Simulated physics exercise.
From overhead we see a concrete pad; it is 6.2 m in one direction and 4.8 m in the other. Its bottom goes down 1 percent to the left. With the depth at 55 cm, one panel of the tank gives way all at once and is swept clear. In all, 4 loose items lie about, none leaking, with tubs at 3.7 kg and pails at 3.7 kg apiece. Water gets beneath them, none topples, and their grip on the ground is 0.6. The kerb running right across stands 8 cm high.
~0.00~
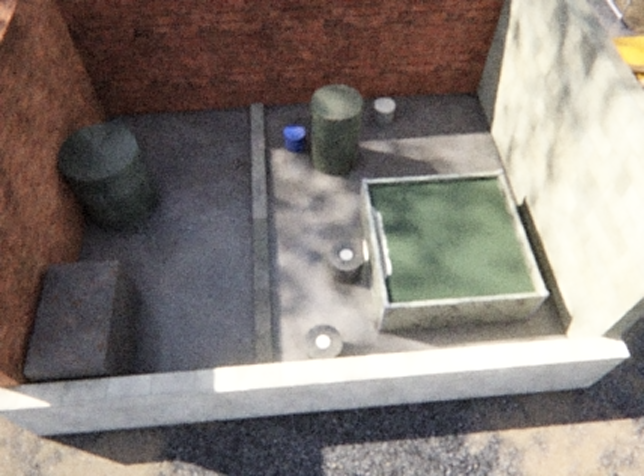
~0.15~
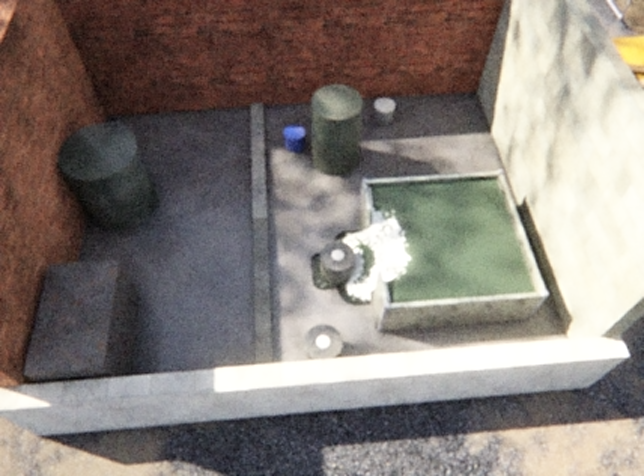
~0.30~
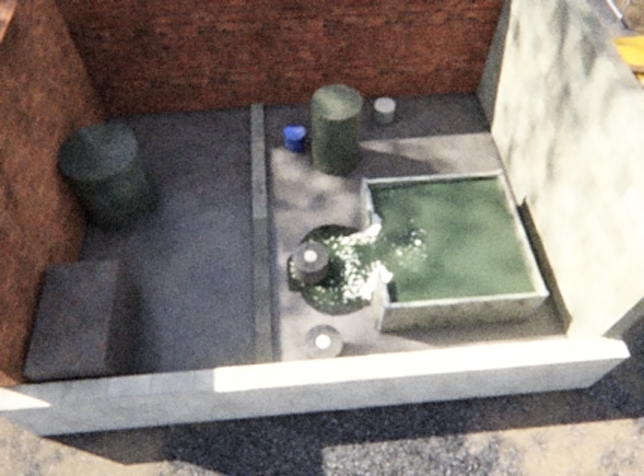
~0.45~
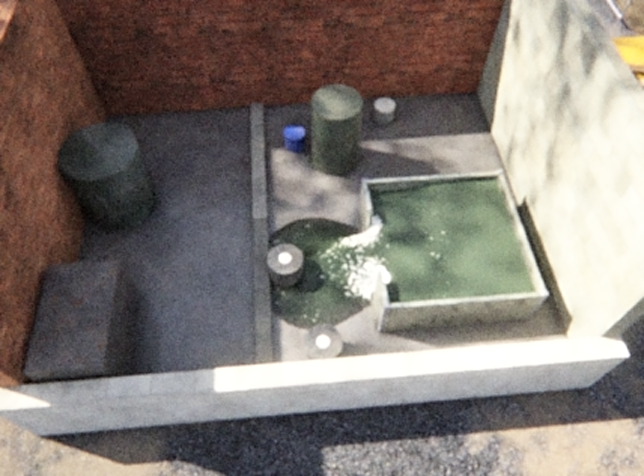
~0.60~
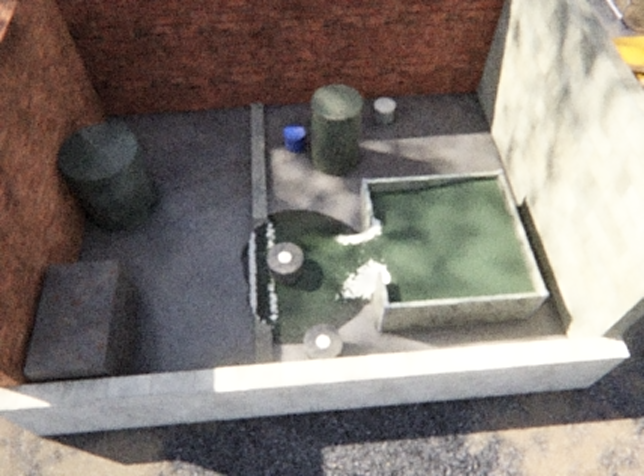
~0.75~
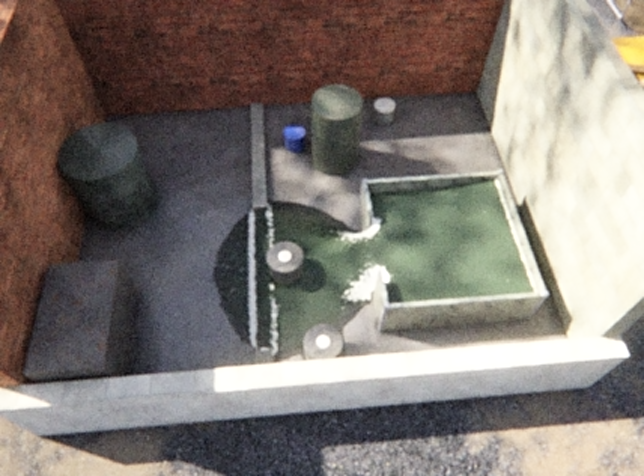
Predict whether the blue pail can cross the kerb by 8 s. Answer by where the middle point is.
It fails to surmount the kerb.
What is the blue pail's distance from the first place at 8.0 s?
Roughly 100 centimetres.
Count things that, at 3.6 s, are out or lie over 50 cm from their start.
2 in all.
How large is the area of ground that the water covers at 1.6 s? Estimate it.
Wet: Near 14 m2.
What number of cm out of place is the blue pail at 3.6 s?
Roughly 0 centimetres by that point.
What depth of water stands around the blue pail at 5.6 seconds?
I'd say around 4 cm.
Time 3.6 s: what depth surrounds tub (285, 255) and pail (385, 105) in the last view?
I'd put it at 15 cm and 0 cm respectively.
After 1.6 s the blue pail is near (295, 132), 0.0 m from its start, aground; 1 of 4 are over the mark; 1 afloat.
After 3.6 s the blue pail is near (295, 132), 0.0 m from its start, aground; 1 of 4 are over the mark; 1 afloat.
After 5.6 s the blue pail is near (305, 112), 0.5 m from its start, aground; 1 of 4 are over the mark; 2 afloat.
After 8.0 s the blue pail is near (348, 111), 0.9 m from its start, afloat; 1 of 4 are over the mark; 3 afloat.
